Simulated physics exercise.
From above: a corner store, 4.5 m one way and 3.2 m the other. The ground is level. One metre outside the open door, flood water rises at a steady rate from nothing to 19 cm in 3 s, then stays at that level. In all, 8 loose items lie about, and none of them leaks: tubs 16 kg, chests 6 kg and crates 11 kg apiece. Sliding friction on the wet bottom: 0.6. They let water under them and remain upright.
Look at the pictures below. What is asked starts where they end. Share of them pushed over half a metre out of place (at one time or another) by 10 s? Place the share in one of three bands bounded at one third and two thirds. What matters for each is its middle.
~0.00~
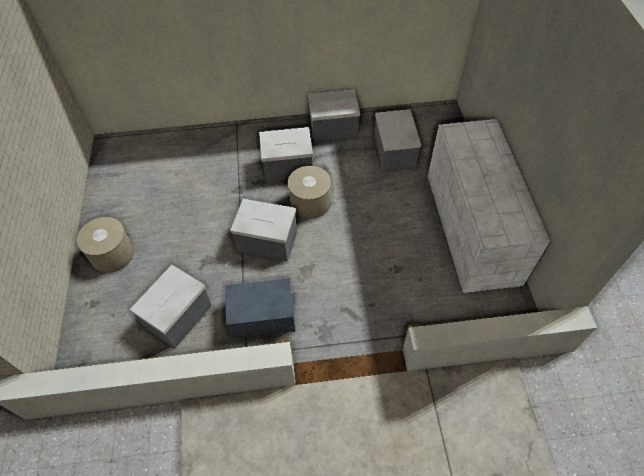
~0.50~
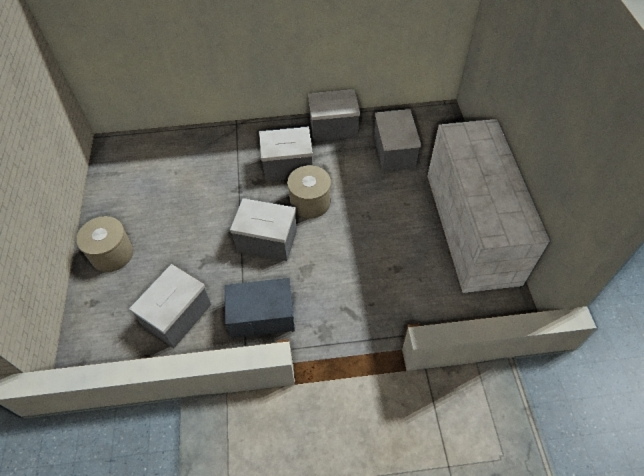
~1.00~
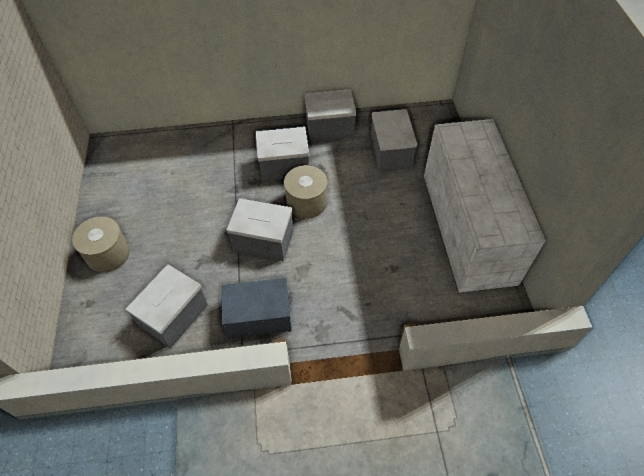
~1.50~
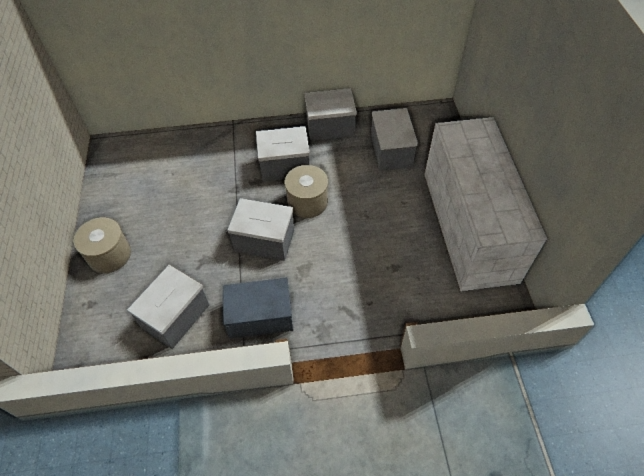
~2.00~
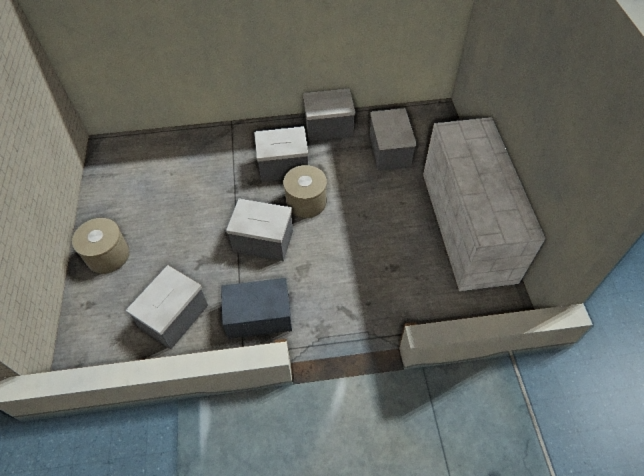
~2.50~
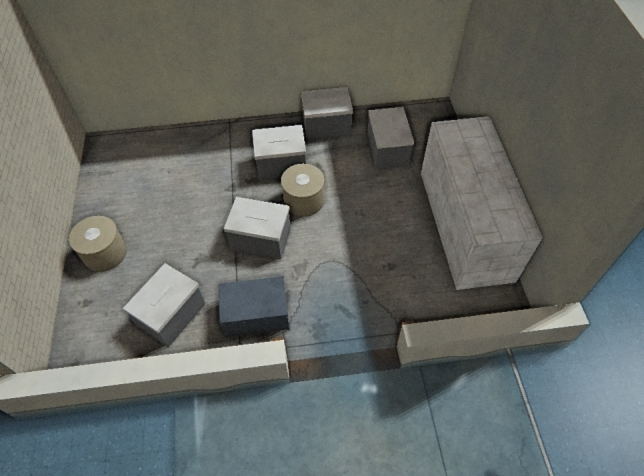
By my guess the moved share will stay in the one-to-two-thirds span.
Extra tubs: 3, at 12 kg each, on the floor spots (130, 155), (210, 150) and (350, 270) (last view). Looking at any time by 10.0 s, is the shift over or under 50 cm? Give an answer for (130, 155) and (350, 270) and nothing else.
In turn: Within the mark, beyond the mark.
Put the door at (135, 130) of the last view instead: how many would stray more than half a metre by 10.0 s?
In that case 4 of them.
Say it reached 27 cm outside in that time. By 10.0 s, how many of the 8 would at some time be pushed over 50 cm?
Then the count would be 7.
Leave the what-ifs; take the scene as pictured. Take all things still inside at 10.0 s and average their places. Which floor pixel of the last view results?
Around (221, 222).
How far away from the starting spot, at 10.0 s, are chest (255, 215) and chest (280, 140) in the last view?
In turn: 100 cm, 140 cm.
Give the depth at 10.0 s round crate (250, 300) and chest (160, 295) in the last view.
Around 4 cm and 4 cm.
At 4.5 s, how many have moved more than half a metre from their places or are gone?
By my reckoning, 0.
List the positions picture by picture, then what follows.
In the first frame, a tub at (309, 182) rests on the ground; a chest at (286, 143), on the bottom; water covers 0.0 m2; 0 of 8 have shifted.
In the second frame, a tub at (309, 182) rests on the ground; a chest at (285, 142), on the bottom; 0.0 m2 under water; 0 of 8 have shifted.
In the third frame, a tub at (306, 182), on the bottom; a chest at (282, 142) rests on the ground; water covers 0.0 m2; 0 of 8 have shifted.
In the fourth frame, a tub at (306, 181) rests on the ground; a chest at (282, 142), on the bottom; 0.0 m2 under water; 0 of 8 have shifted.
In the fifth frame, a tub at (305, 182), on the bottom; a chest at (281, 142) rests on the ground; water covers 0.1 m2; 0 of 8 have shifted.
In the sixth frame, a tub at (303, 180), on the bottom; a chest at (279, 140) rests on the ground; water covers 0.7 m2; 0 of 8 have shifted.
After 3.5 s 0 of 8 are over 50 cm from their spots; 0 afloat.
After 4.5 s 0 of 8 are over 50 cm from their spots; 0 afloat.
After 7.0 s 2 of 8 are over 50 cm from their spots; 3 afloat.
After 10.0 s 3 of 8 are over 50 cm from their spots, and 4 have been at some point; 5 afloat.
